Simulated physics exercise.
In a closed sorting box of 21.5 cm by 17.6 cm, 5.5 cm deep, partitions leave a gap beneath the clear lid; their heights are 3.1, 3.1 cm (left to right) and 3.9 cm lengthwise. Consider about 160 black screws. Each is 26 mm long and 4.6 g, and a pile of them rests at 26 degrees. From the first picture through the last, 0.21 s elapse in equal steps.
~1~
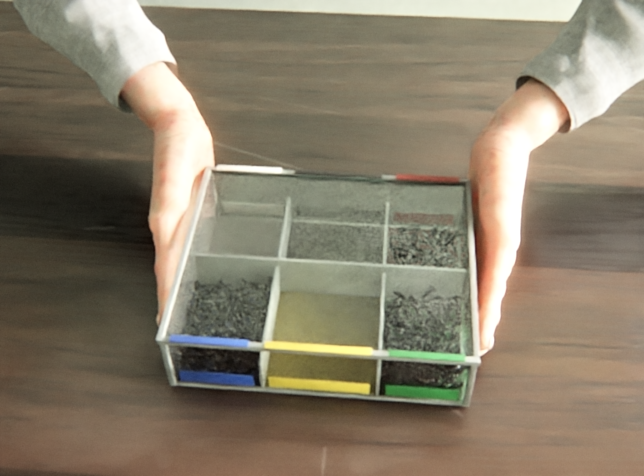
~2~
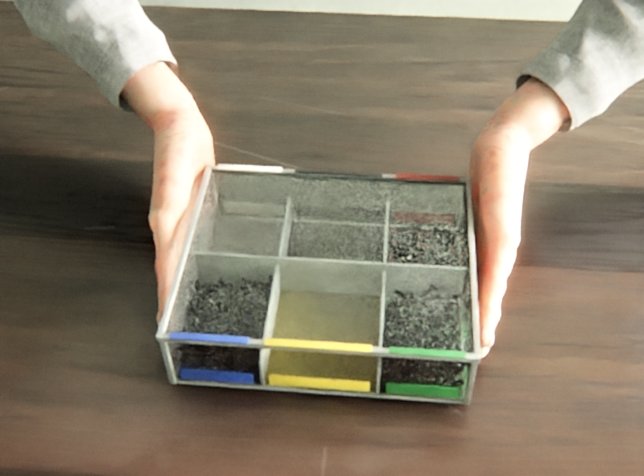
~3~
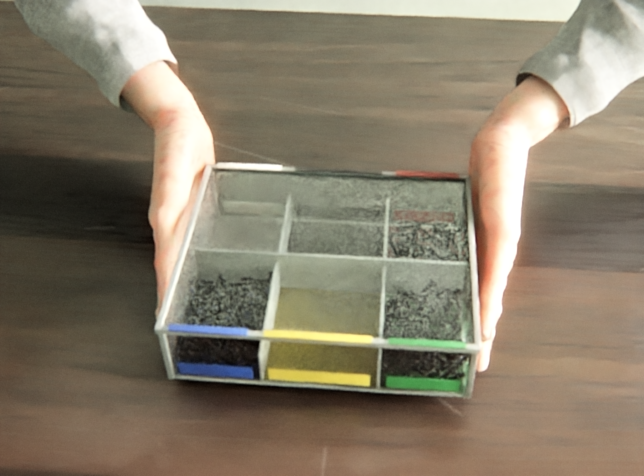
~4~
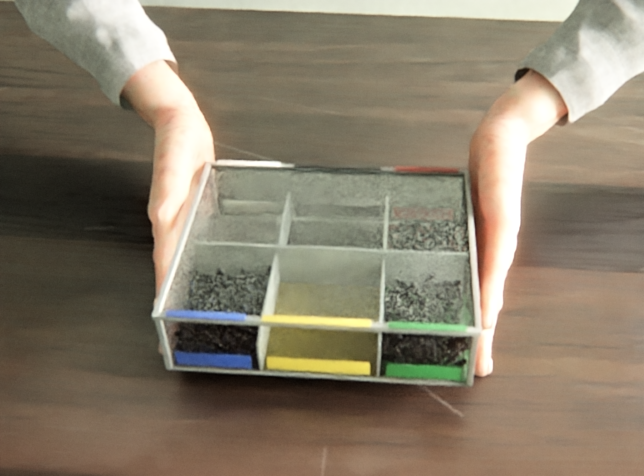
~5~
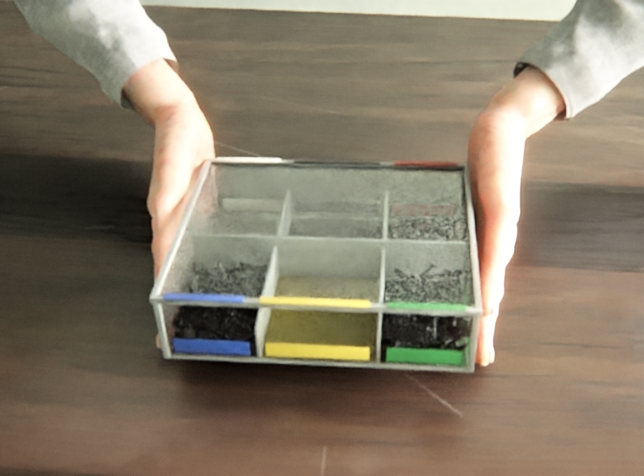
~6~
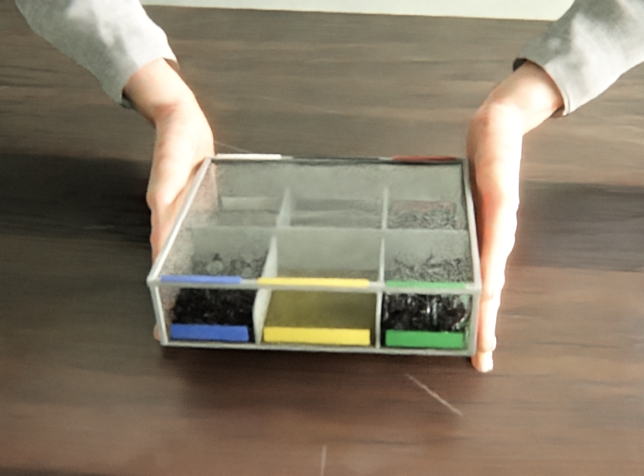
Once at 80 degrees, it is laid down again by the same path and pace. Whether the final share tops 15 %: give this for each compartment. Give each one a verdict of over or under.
Red: Crosses the line; blue: Crosses the line; green: Crosses the line; yellow: Stays behind the line; white: Stays behind the line; black: Stays behind the line.
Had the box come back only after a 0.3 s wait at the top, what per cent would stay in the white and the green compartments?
Final amounts would be white 10% and green 30%.
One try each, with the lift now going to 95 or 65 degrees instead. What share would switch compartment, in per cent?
Roughly 35 percent for the first try and 5 percent for the second.
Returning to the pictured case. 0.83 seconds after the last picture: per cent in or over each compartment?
Red 20 %, blue 40 %, green 40 %, yellow 0 %, white 0 %, black 0 %.
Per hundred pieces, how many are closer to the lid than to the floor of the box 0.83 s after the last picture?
Something like 20 percent of the pieces.
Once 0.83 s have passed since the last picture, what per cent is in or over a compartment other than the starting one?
Estimate: Some 0 %.
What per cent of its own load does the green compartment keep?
Around 70 percent stays put.
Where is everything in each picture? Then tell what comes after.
In the first frame, box tilt 0 degrees, front corners at (163, 338) and (473, 359); red 20 %, blue 40 %, green 40 %.
In the second frame, box tilt 1 degrees, front corners at (163, 335) and (474, 356).
In the third frame, box tilt 3 degrees, front corners at (162, 328) and (475, 347).
In the fourth frame, box tilt 6 degrees, front corners at (160, 314) and (475, 330), lowest corner left back.
In the fifth frame, box tilt 10 degrees, front corners at (157, 297) and (475, 310), lowest corner left back.
In the sixth frame, box tilt 14 degrees, front corners at (154, 280) and (475, 288), lowest corner left back; red 20 %, blue 40 %, green 40 %.
Then, 0.83 s after the last picture, tilt 80 degrees; red 20 %, blue 40 %, green 40 %.
Then, 1.37 s after the last picture, tilt 36 degrees; red 25 %, blue 35 %, green 30 %, white 5 %, black 5 %.
Then, 1.98 s after the last picture, tilt 0 degrees; red 25 %, blue 35 %, green 30 %, white 5 %, black 5 %.
In the end, red 25 %, blue 35 %, green 30 %, yellow 0 %, white 5 %, black 5 %.
